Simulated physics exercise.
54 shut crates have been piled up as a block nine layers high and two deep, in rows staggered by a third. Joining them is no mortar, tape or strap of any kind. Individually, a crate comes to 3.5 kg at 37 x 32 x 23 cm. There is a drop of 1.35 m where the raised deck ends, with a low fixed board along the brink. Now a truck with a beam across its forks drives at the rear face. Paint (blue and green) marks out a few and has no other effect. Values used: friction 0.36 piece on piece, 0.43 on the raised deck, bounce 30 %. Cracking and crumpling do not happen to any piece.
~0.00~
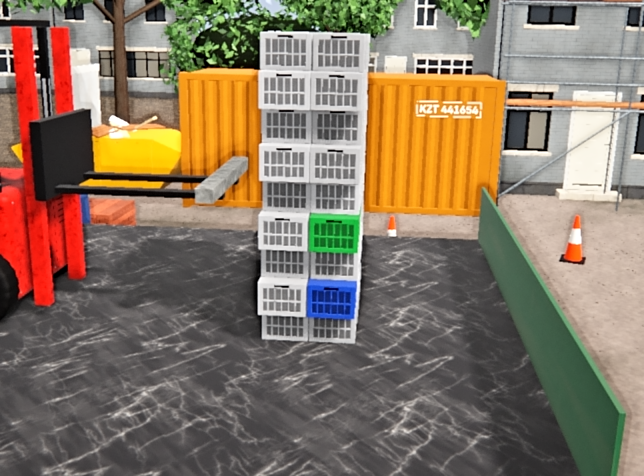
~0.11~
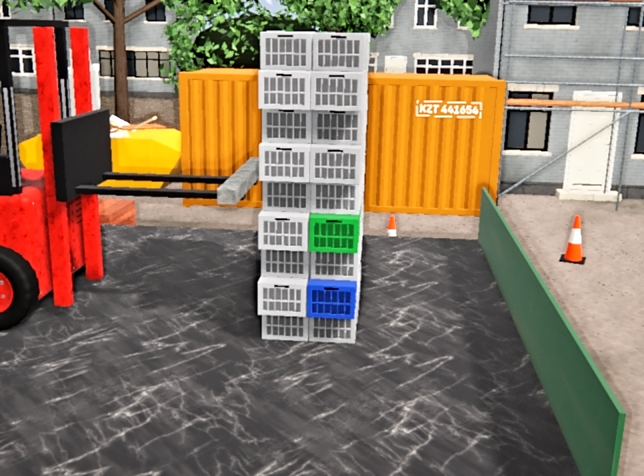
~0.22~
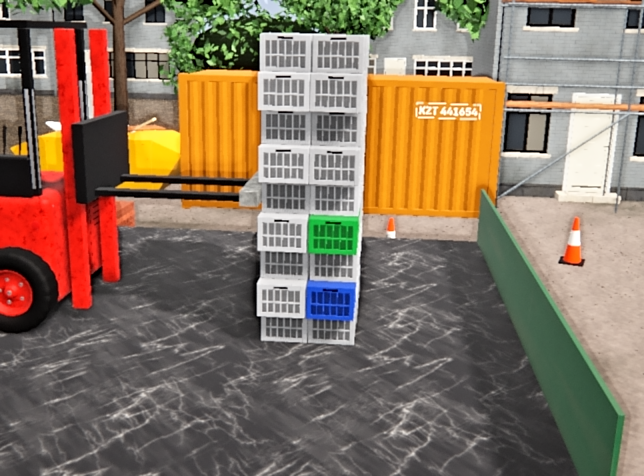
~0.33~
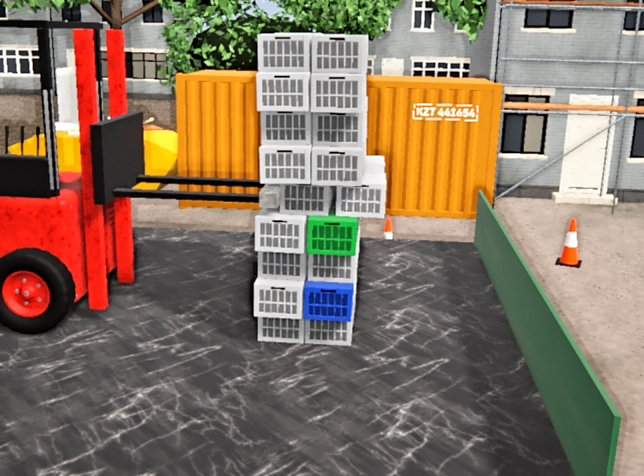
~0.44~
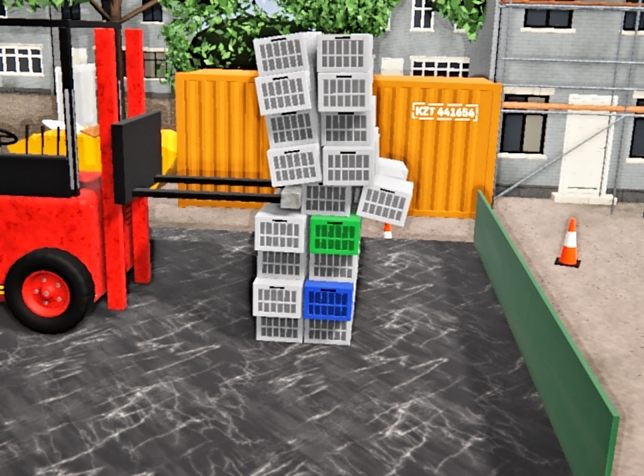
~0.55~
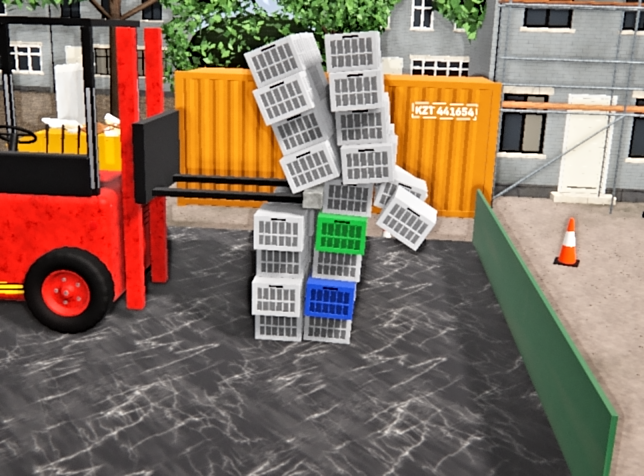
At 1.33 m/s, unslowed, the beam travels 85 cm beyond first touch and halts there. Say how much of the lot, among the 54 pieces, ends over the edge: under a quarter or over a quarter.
The share ending over the edge is fewer than one in four.
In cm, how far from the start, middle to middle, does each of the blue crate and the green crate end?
Distance from start in cm - blue 50, green 100.
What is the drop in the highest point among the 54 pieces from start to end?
I make it close to 75 cm.
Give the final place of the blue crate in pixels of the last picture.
I'd place it at about (395, 324) in the final view.
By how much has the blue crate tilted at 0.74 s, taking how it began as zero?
Roughly 10°.
By 0.74 s, none of the 54 crates over the edge, 44 disturbed; green crate tilted 12°; blue crate tilted 11°.
By 1.08 s, none of the 54 crates over the edge, 44 disturbed; green crate tilted 51°, 30 cm lower; blue crate tilted 50°.
By 1.82 s, 2 of the 54 crates over the edge; blue crate on its side; green crate tilted 44°, 43 cm lower.
When it is over (3.2 s), 3 of the 54 crates over the edge; blue crate on its side; green crate tilted 41°, 43 cm lower. That is 6 per cent. In pixels of the last frame, middles, blue crate near (395, 324), green crate near (466, 300).
